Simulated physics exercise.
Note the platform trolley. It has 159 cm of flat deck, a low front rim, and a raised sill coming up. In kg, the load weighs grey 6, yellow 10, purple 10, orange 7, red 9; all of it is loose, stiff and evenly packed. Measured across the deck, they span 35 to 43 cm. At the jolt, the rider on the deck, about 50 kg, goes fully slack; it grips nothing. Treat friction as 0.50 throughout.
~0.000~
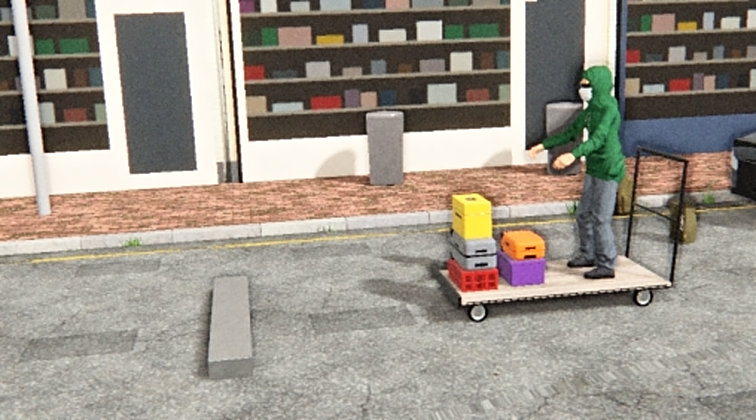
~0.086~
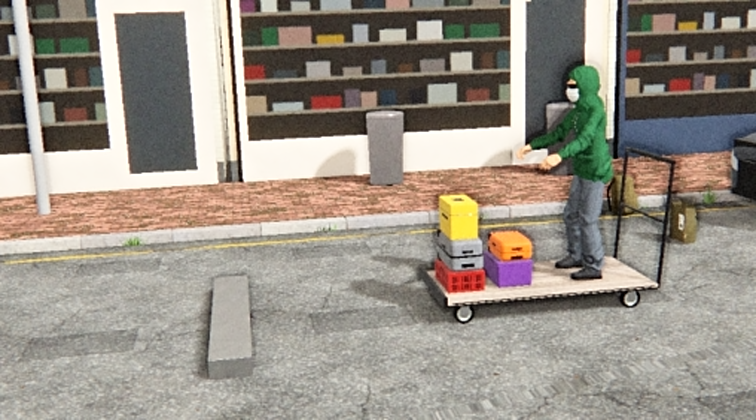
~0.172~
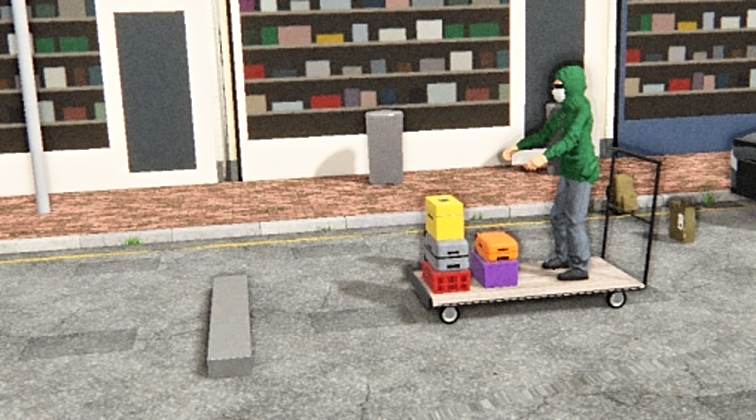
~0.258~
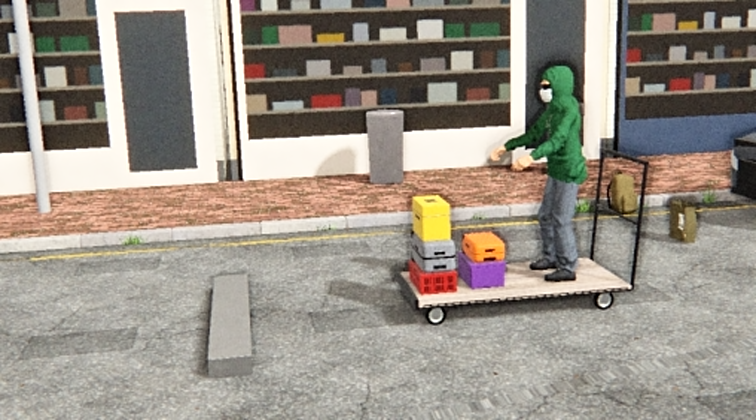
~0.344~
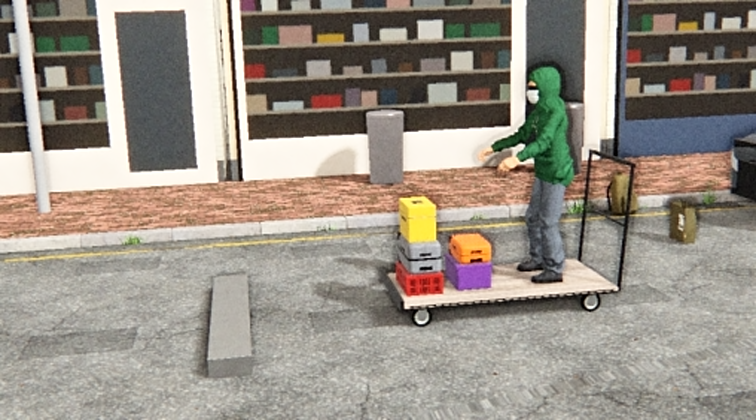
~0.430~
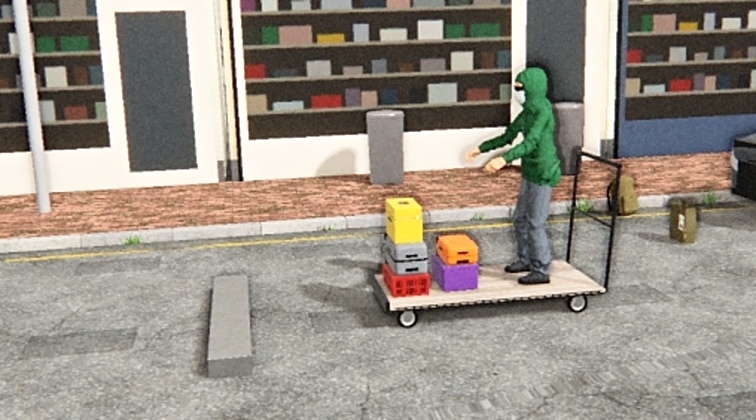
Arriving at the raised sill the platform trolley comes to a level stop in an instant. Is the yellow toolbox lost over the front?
Outcome: Over the edge.
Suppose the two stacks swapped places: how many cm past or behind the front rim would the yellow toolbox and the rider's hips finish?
Swapped: Yellow 30 cm past; hips 100 cm behind.
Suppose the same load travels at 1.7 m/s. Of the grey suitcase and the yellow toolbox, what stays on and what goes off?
Grey: Lost; yellow: Lost.
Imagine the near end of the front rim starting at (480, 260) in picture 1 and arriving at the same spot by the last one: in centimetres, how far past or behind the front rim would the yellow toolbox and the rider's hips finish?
Yellow overshoots the rim by 80 cm, while the hips stay 60 cm short of it.
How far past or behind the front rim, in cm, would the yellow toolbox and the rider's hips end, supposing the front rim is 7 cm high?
Rest positions from the front rim: Yellow 50 cm past; hips 90 cm behind.
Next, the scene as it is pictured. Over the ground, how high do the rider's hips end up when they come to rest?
They end up some 50 cm off the ground.
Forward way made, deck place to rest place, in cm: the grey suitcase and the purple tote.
Grey 35, purple 15; both in cm.
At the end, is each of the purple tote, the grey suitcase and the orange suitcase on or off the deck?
At the finish the purple one is kept, the grey one lost, and the orange one kept.
The wheels strike at 1.29 s.
After 1.54 s the yellow toolbox is 2 cm behind the rim, tilted 15°, near (234, 231) in the last picture's view.
After 1.84 s the yellow toolbox is 17 cm past the rim, tilted 45°, near (207, 241) in the last picture's view.
After 2.29 s the yellow toolbox is 46 cm past the rim, tilted 90°, near (171, 320) in the last picture's view.
At rest, 4.7 s, past the rim, grey suitcase and yellow toolbox; behind it, purple tote, orange suitcase, red crate and the rider's hips.
